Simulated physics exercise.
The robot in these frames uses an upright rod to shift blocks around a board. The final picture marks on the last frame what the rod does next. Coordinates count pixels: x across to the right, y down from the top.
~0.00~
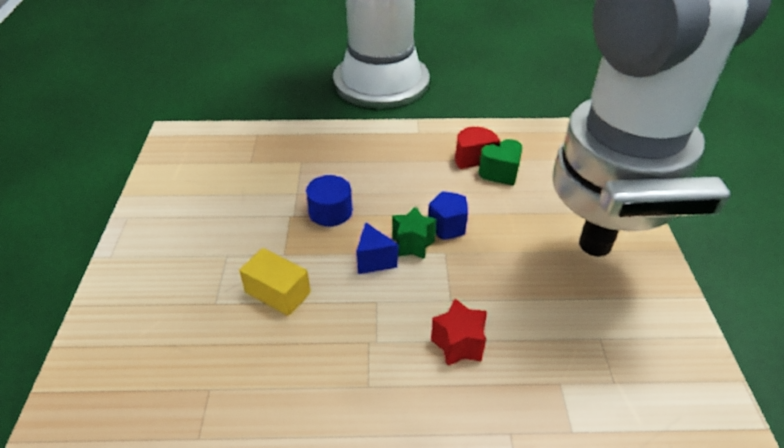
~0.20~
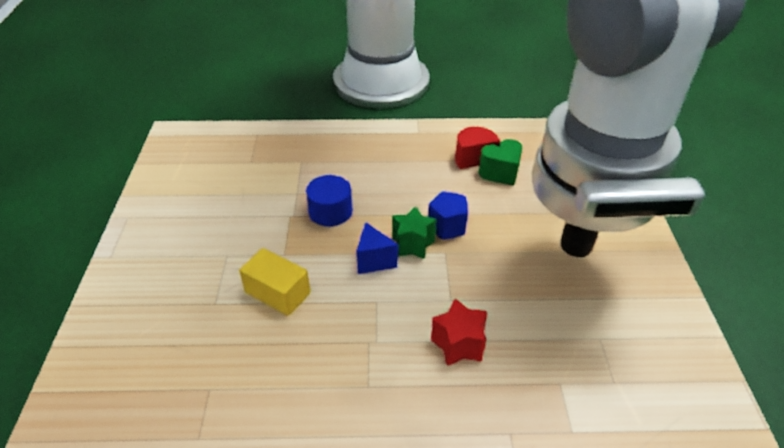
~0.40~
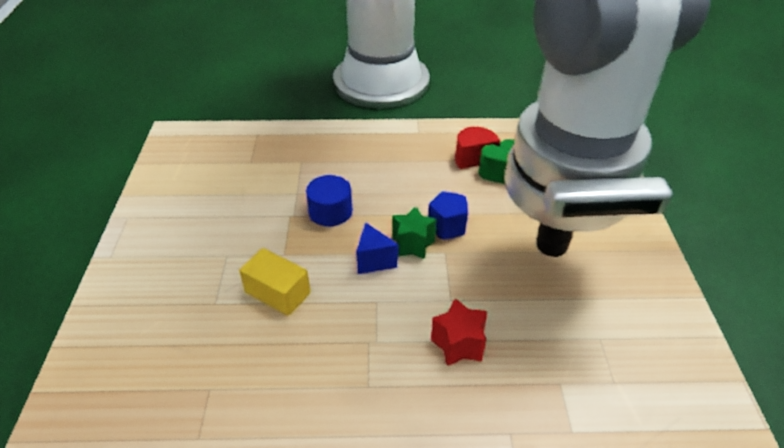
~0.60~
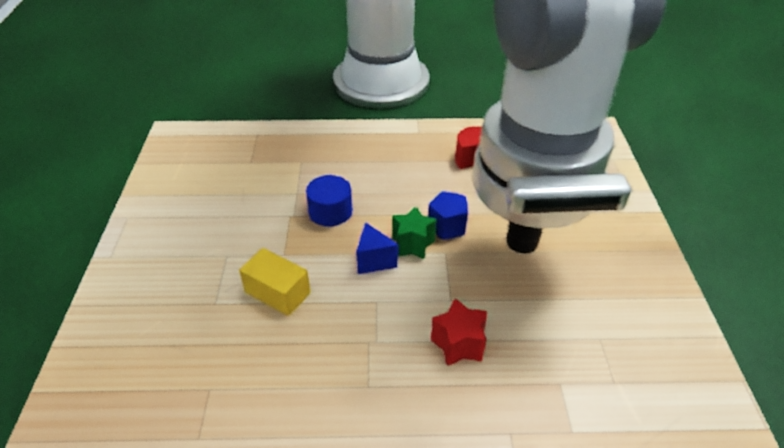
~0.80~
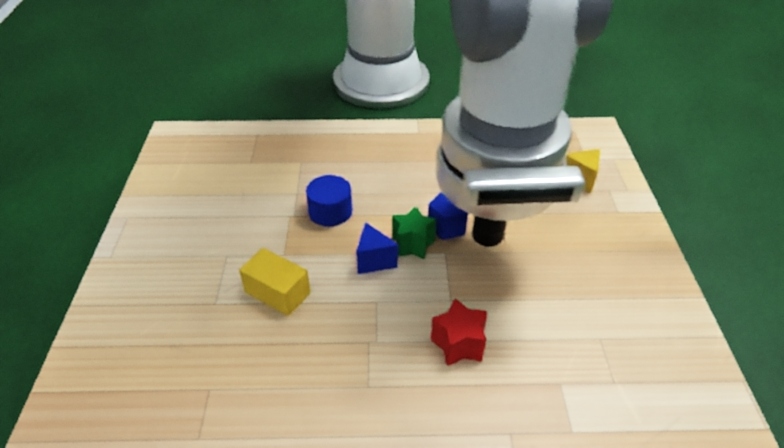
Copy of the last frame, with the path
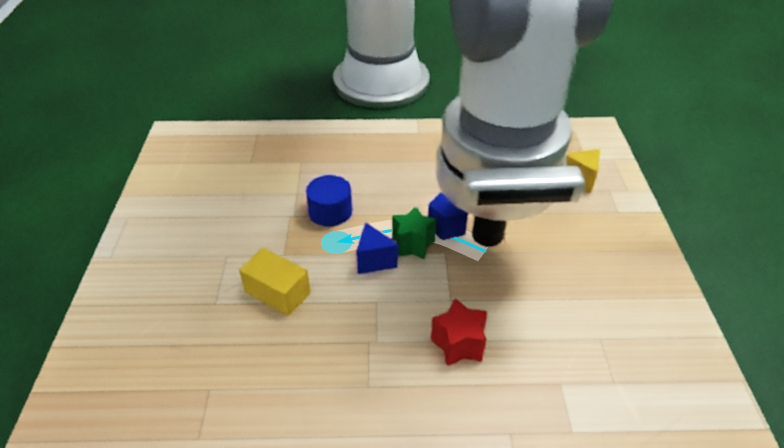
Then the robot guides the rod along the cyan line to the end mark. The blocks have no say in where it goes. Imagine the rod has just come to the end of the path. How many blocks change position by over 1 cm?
Three or more.
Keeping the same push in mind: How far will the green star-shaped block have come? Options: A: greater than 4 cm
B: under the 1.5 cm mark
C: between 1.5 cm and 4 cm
The one that fits is A, greater than 4 cm.
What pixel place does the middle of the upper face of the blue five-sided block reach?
Expect it around (423, 185).
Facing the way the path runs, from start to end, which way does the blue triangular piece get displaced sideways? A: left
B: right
Letter A.
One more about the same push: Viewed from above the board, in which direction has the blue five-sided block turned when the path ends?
Its spin: Clockwise.
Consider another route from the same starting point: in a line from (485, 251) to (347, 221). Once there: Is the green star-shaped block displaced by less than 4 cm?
My answer is no.
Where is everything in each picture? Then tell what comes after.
In the first picture, lower end of the rod at (595, 246), tops of blocks, blue circle at (329, 189), blue triangular piece at (374, 239), green star-shaped block at (414, 222), blue five-sided block at (450, 203).
In the second picture, rod at (576, 247), blocks as before.
In the third picture, rod at (552, 246), blocks as before.
In the fourth picture, rod at (522, 243), blocks as before.
In the fifth picture, rod at (488, 237), blue circle at (329, 189), blue triangular piece at (374, 239), green star-shaped block at (414, 222), blue five-sided block at (450, 203).
The drawn path runs from (485, 251) by way of (438, 232) and (387, 231) to (336, 242).
On the path given first. One third of the way, rod at (439, 217); green star-shaped block at (405, 222); blue five-sided block at (427, 188).
Two thirds of the way, rod at (386, 217); blue triangular piece at (358, 255), turned 25° anticlockwise; green star-shaped block at (366, 232), turned 60° anticlockwise; blue five-sided block at (423, 185), turned 20° clockwise.
At the end, rod at (335, 227); blue circle not moved; blue triangular piece at (356, 264), turned 70° anticlockwise; green star-shaped block at (334, 243), turned 120° anticlockwise; blue five-sided block at (423, 185), turned 20° clockwise.
